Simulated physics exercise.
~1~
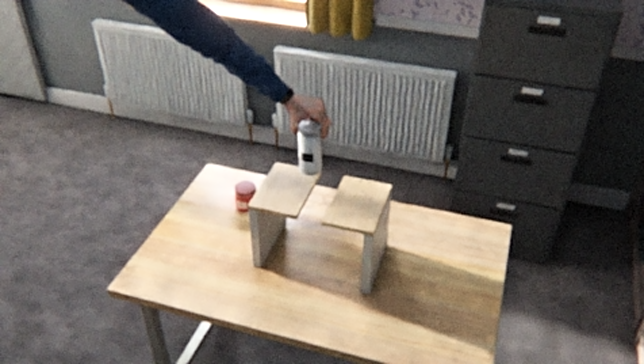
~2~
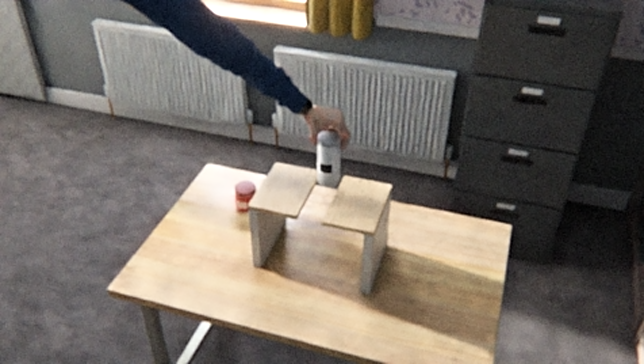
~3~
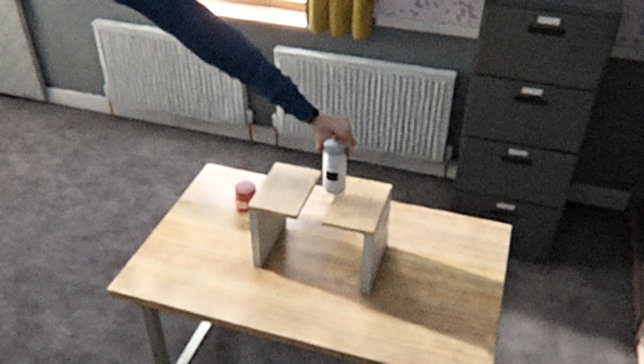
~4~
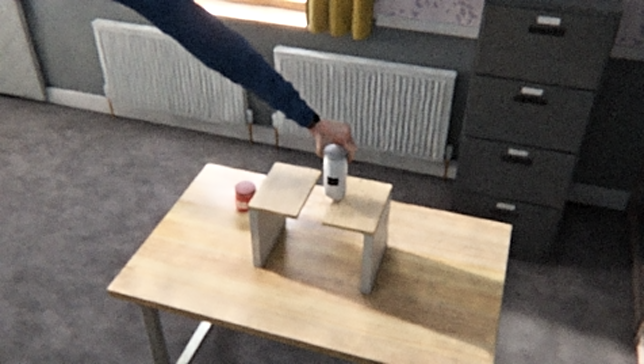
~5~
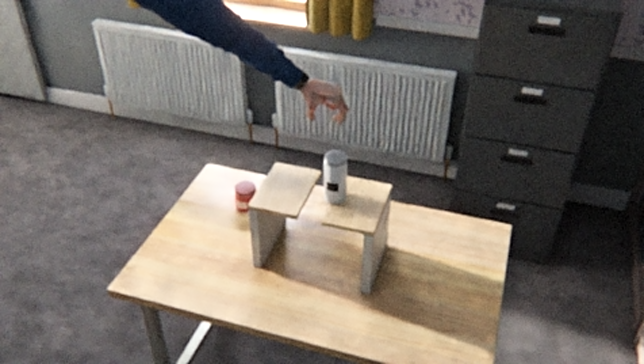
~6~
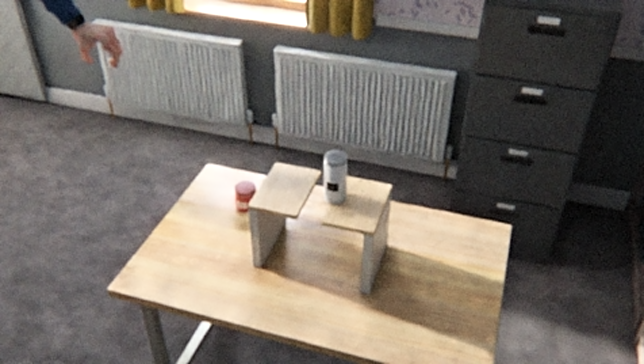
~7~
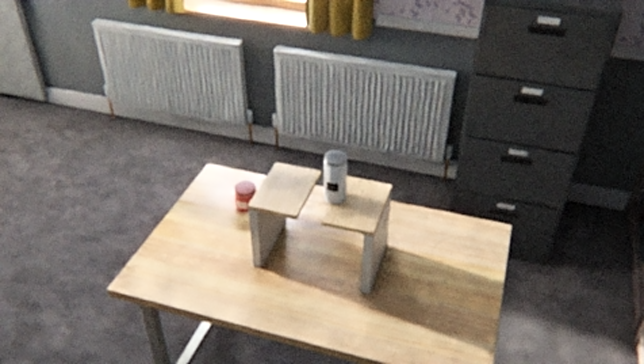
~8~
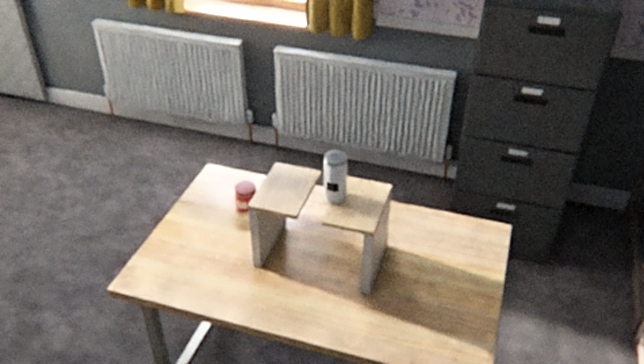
Hand lowering a white jar onto a gapped wooden stand and letting go, the jar staying upright beside a still red jar.
